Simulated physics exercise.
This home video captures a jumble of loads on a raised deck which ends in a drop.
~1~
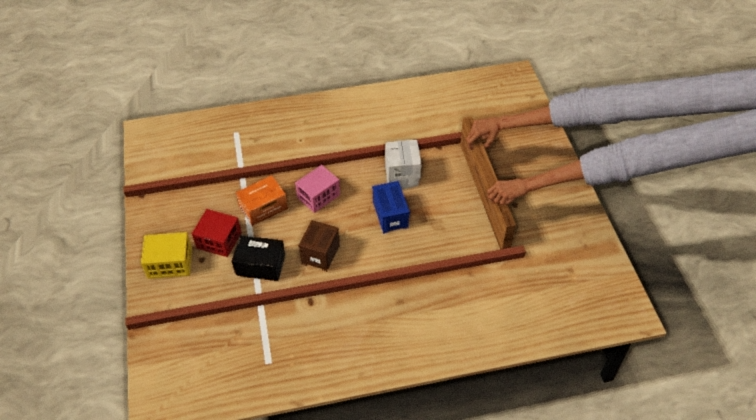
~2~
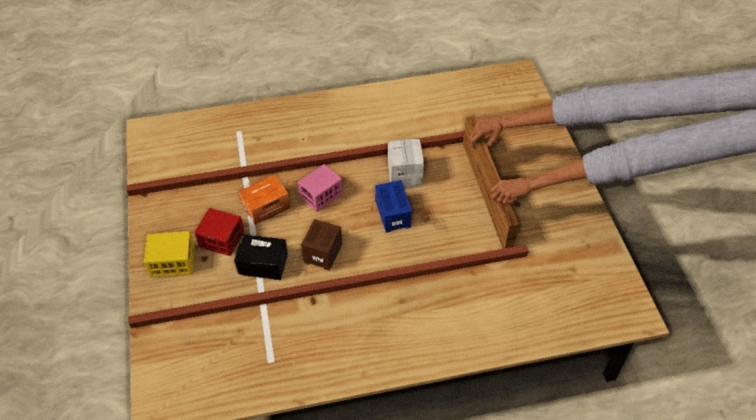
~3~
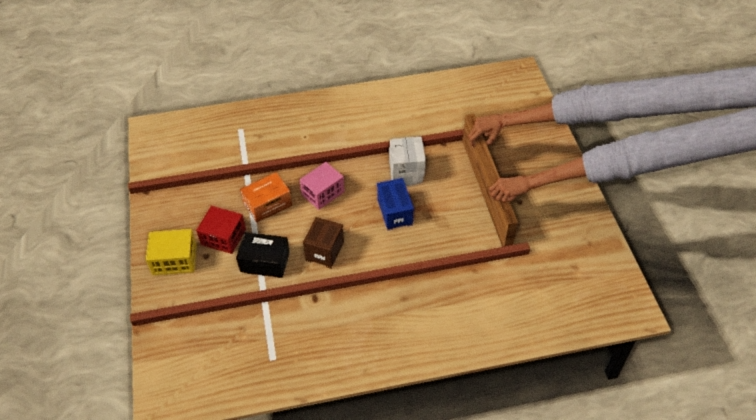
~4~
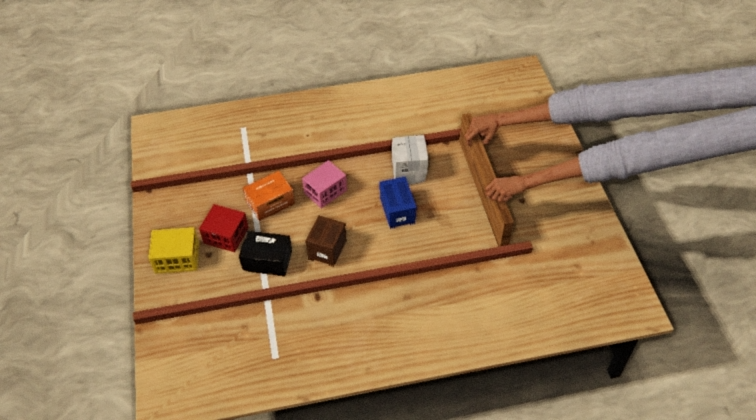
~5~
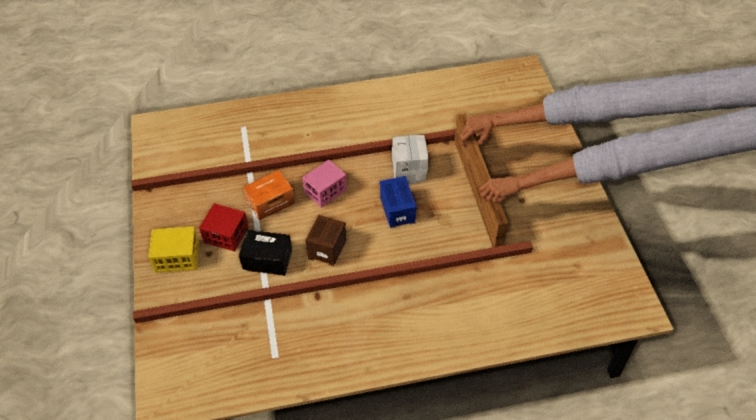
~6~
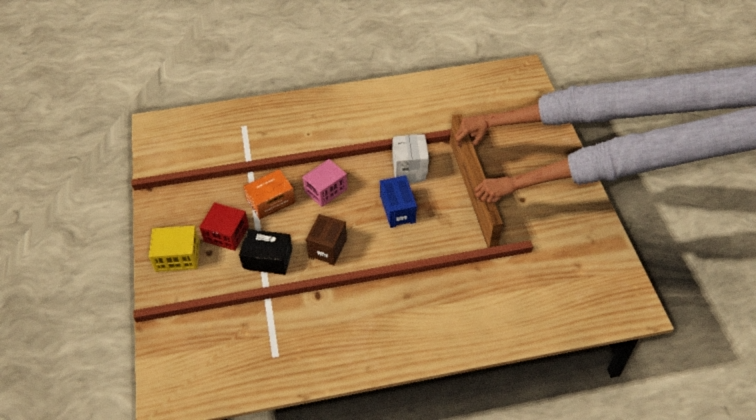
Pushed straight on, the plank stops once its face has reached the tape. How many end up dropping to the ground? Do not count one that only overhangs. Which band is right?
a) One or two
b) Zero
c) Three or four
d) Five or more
The answer is b.
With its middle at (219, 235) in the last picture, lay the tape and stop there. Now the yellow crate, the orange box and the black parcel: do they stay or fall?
Yellow crate goes down, orange box goes down, black parcel stays put.
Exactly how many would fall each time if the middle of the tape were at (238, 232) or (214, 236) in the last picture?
Try by try, 0 and 2.
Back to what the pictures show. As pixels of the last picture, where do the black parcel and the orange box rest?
The black parcel stops around (210, 265); the orange box around (164, 207).
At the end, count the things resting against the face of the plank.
Number: 3.
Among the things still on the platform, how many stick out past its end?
I'd put it at 0.
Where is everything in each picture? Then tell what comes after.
The first picture shows yellow crate (167, 256); red crate (217, 233); black parcel (259, 258); plank (486, 182); tape (251, 235).
The second picture shows red crate (220, 232); pink crate (321, 188).
The third picture shows black parcel (264, 255); blue tote (395, 204).
The fourth picture shows yellow crate (175, 250); orange box (269, 196).
The fifth picture shows red crate (224, 227); brown tote (327, 241).
The sixth picture shows yellow crate (175, 249); red crate (225, 226); black parcel (266, 252); plank (474, 180); tape (258, 229).
Soon after, none off yet; yellow crate at rest near (175, 249); red crate at rest near (225, 226); black parcel at rest near (266, 252).
In the end, the number that fall off is zero.
